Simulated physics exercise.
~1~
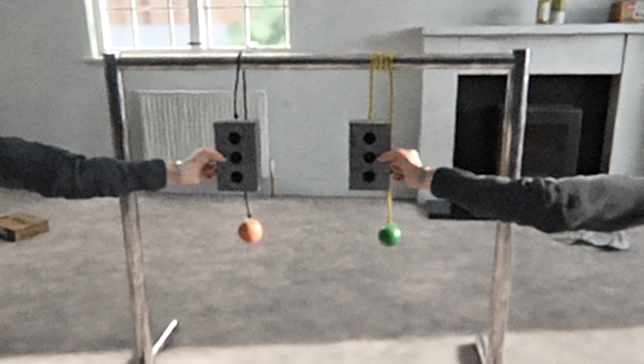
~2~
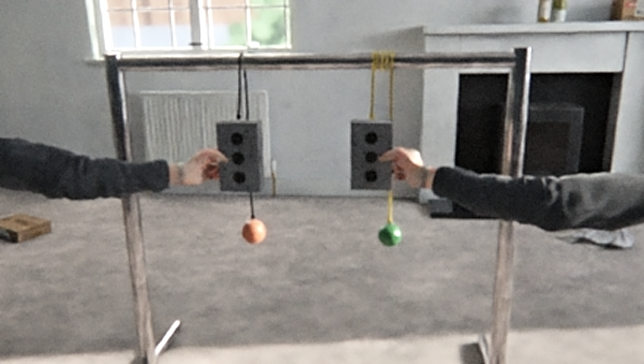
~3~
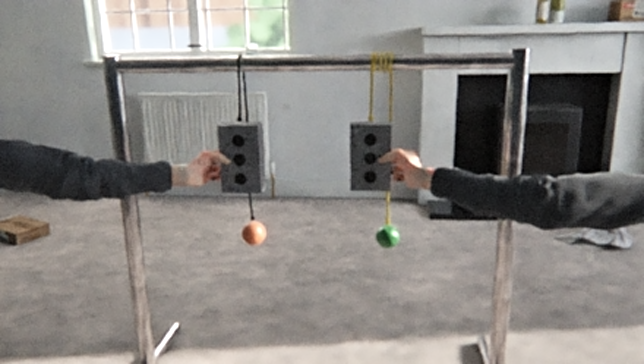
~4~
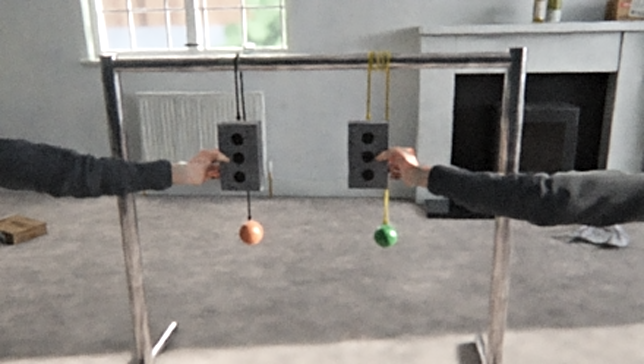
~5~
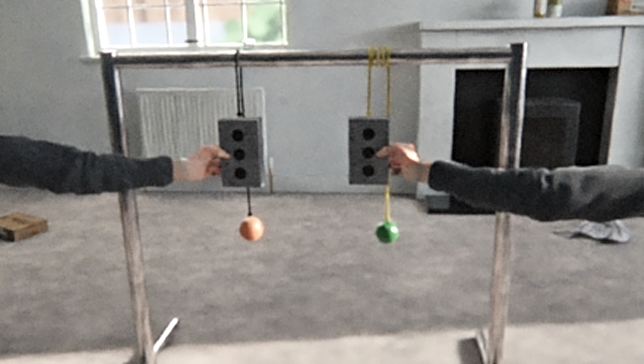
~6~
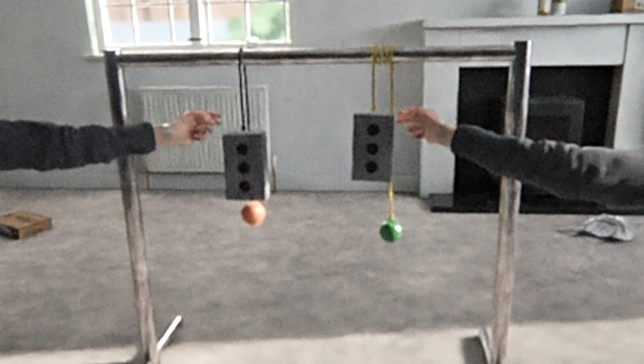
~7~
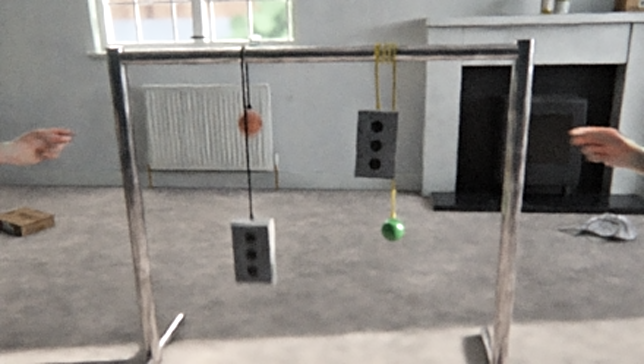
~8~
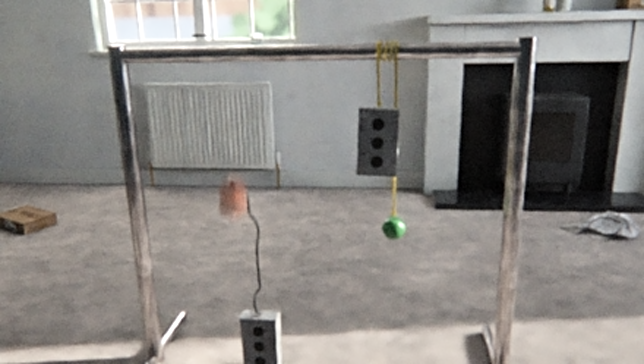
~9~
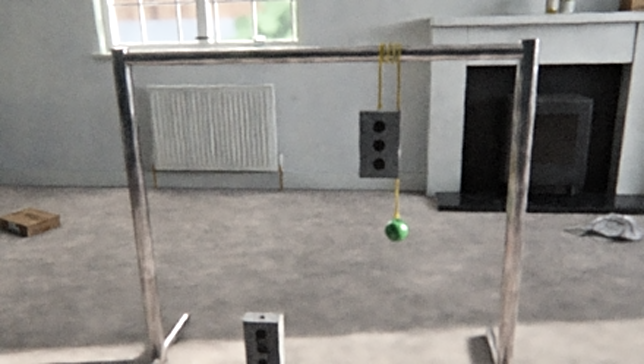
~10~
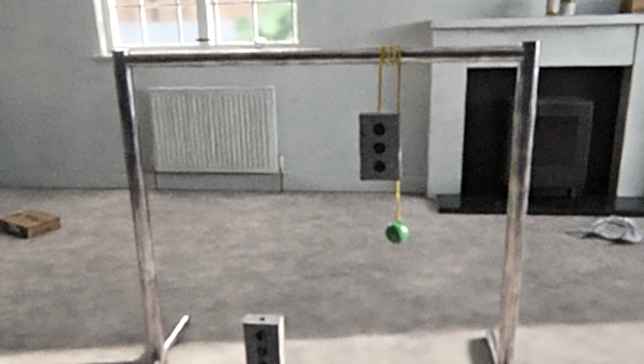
In a room with a fireplace, two hands let go of grey blocks hung from a rail, and the left block dropped to the floor, pulling its orange ball up and its cord off, while the right block stayed hanging above a green ball.
